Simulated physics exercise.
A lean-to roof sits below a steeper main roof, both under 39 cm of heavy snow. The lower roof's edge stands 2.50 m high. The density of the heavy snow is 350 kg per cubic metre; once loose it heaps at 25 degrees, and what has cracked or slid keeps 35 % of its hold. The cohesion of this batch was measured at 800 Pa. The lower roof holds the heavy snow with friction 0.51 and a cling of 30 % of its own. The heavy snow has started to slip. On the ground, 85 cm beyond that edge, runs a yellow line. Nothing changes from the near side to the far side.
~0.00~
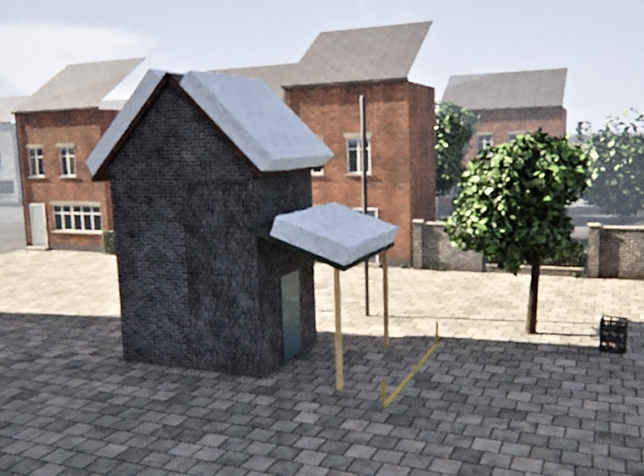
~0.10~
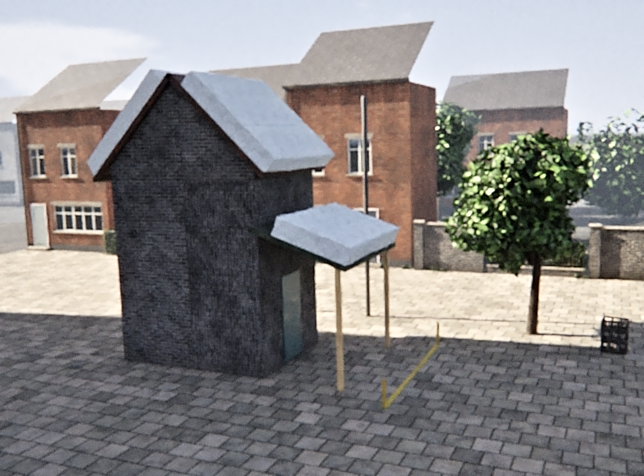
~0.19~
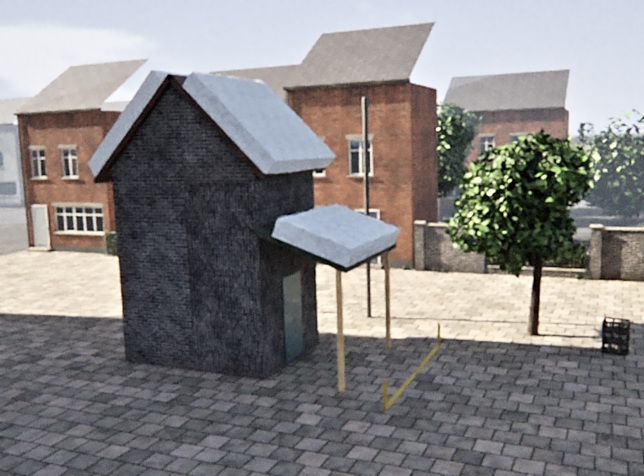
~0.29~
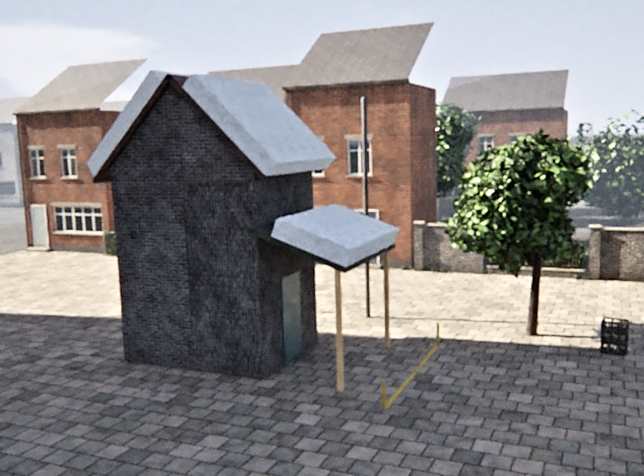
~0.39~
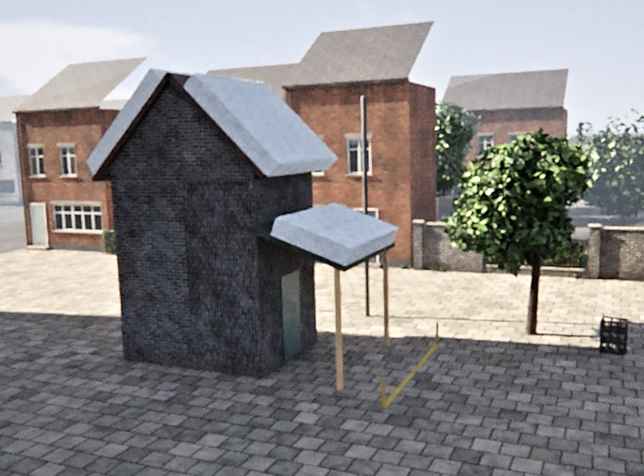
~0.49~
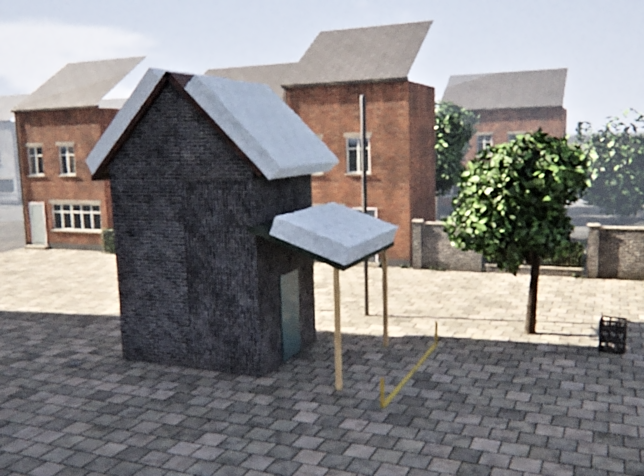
A narrow dark-brick building with thick pale snow on its steep roof stands left of centre on a grey paved square, seen from slightly above. A lower snow-covered lean-to roof on thin wooden posts juts from its right side beside a yellow ground line, with a green tree and black crate farther right and red-brick houses behind. Almost nothing visibly moves, the snow barely shifting and the view wavering very slightly.
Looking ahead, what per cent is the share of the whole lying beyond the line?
It comes to some 41 %.
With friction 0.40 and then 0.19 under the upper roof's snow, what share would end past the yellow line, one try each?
In that order: 55 %, 65 %.
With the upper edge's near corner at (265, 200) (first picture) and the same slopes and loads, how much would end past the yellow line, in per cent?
Then about 14 %.
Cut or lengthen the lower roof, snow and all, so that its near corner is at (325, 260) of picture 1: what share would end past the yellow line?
Then about 45 %.
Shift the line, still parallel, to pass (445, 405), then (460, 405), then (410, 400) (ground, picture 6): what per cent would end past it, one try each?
In turn about 16 %, 10 %, 30 %.
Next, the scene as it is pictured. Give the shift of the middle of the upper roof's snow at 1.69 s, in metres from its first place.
Roughly 2.4 m.
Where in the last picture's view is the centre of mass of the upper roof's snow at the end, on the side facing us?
At about (389, 346).
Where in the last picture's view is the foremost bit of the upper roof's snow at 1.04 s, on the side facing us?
At about (298, 217).
After 1.04 s, none is below the lower edge and 0 % is past the line.
After 1.69 s, none is below the lower edge and 0 % is past the line.
After 2.35 s, 24 % is below the lower edge and 8 % is past the line.
After 3.00 s, 55 % is below the lower edge and 36 % is past the line.
After 4.80 s, at the end, 65 % is below the lower edge and 41 % is past the line.
